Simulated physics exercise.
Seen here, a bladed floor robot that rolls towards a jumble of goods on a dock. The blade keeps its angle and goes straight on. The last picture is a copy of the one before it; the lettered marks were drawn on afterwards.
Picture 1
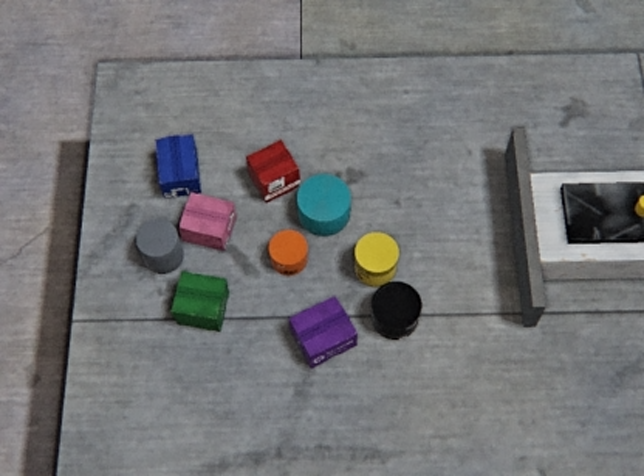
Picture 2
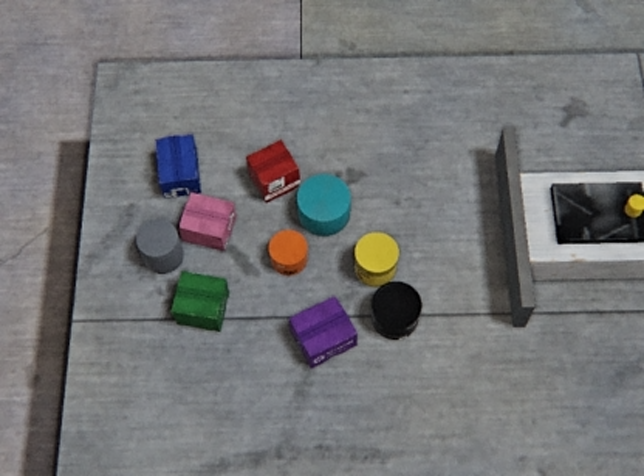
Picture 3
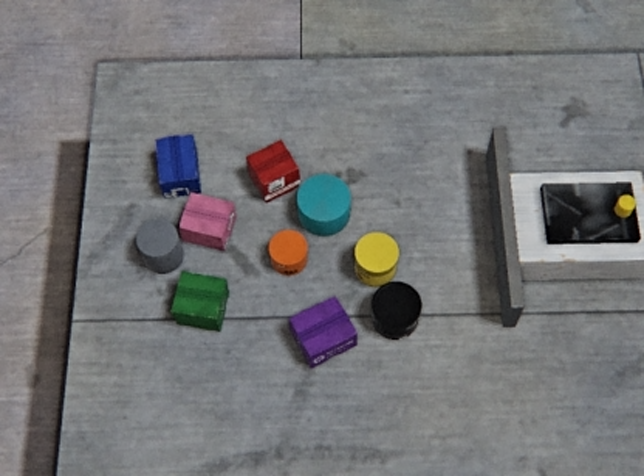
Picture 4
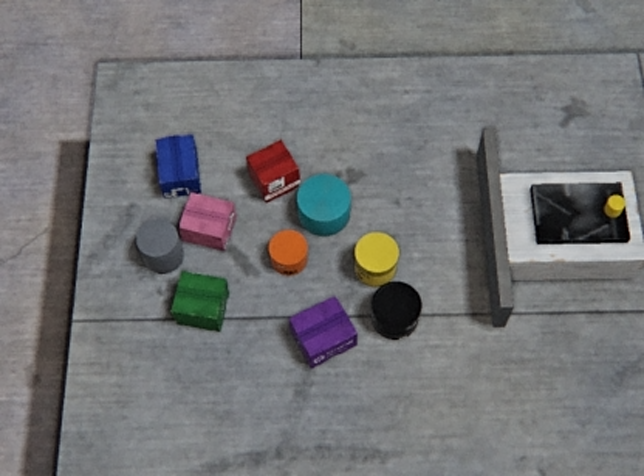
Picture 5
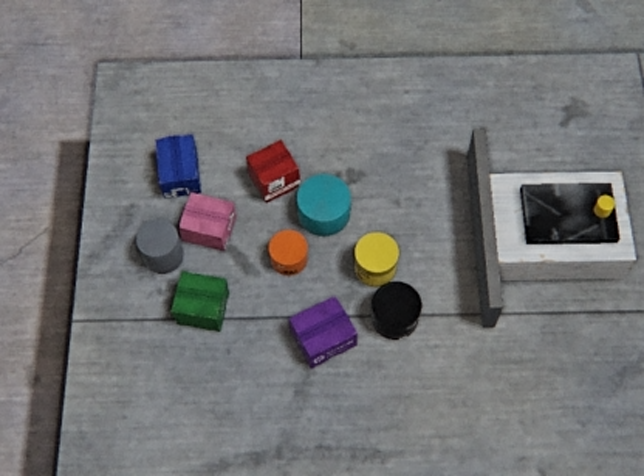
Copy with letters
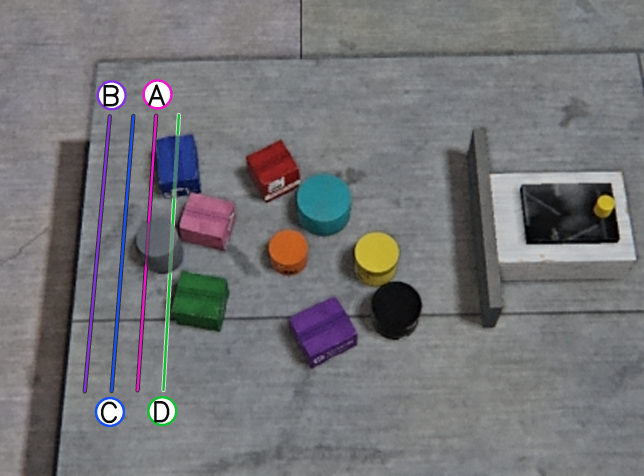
A bladed floor robot rolls slowly left towards a jumble of coloured goods that stay still.
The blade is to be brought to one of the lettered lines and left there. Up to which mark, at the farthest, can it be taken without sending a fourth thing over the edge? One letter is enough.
No fourth one falls up to A.
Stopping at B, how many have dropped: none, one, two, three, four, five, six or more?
In all, six or more.
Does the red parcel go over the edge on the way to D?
No.
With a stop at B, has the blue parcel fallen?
Yes.
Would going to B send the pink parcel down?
Yes.
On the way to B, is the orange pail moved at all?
Yes.
On the marked copy, A at (147, 244); B at (98, 245); C at (123, 244); D at (172, 244).
Following A. Soon after the start, robot (438, 215); purple parcel (291, 340); black pail (335, 312).
Later, robot (316, 217); grey canister (148, 254); pink parcel (157, 217).
In the end, robot (219, 219); grey canister over the edge; pink parcel over the edge; three fallen.
As for the rest, B drops nine; C drops five; D is within the limit but short.
